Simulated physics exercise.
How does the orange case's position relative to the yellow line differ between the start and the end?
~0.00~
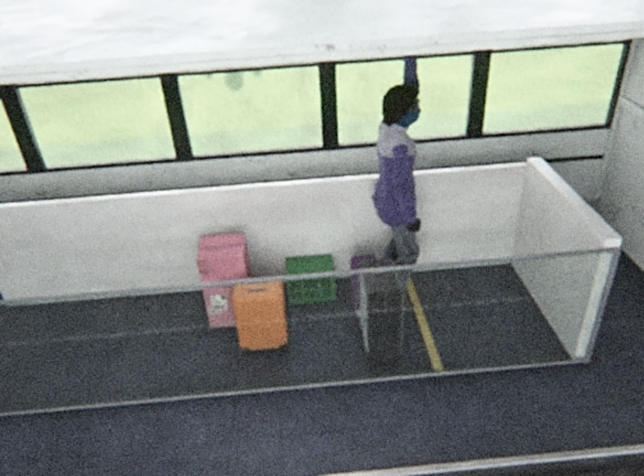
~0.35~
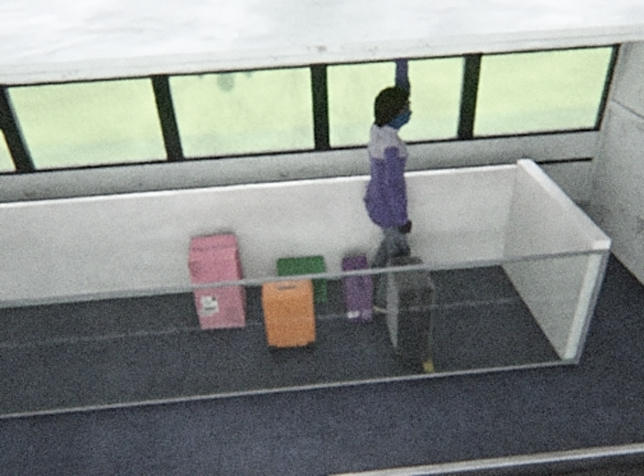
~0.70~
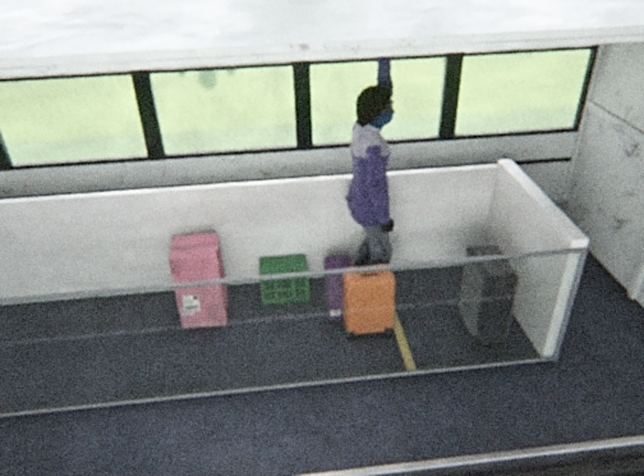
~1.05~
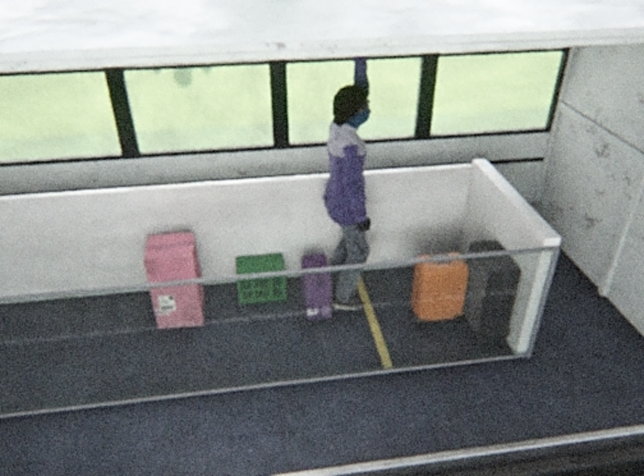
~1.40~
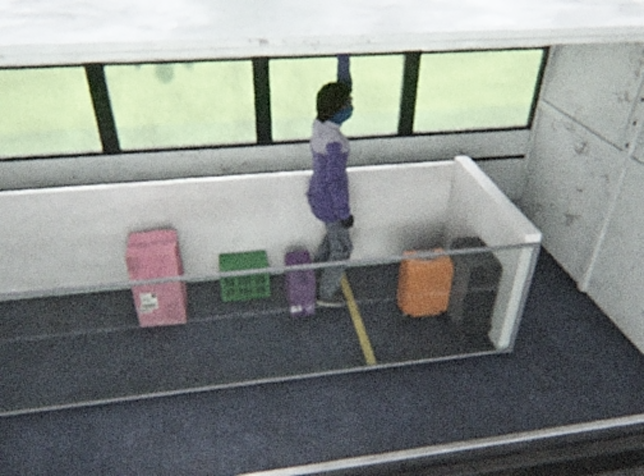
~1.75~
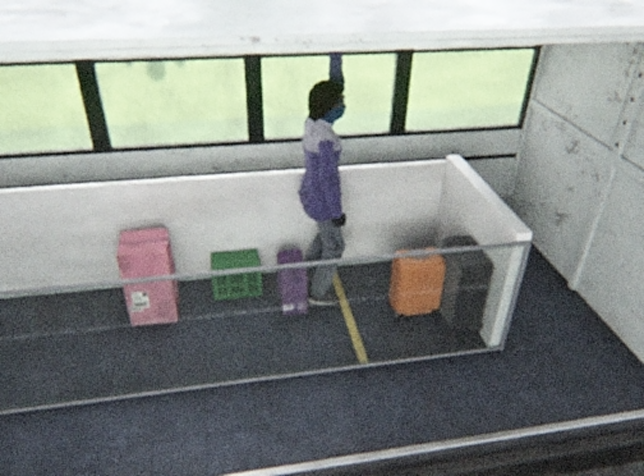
At the start the orange case stands to the left of the yellow line, near the pink bag. At the end it stands upright to the right of the line, next to the black case by the end panel.
Tram interior with a black case, then an orange one, sliding right over a yellow line and stopping near the end panel.
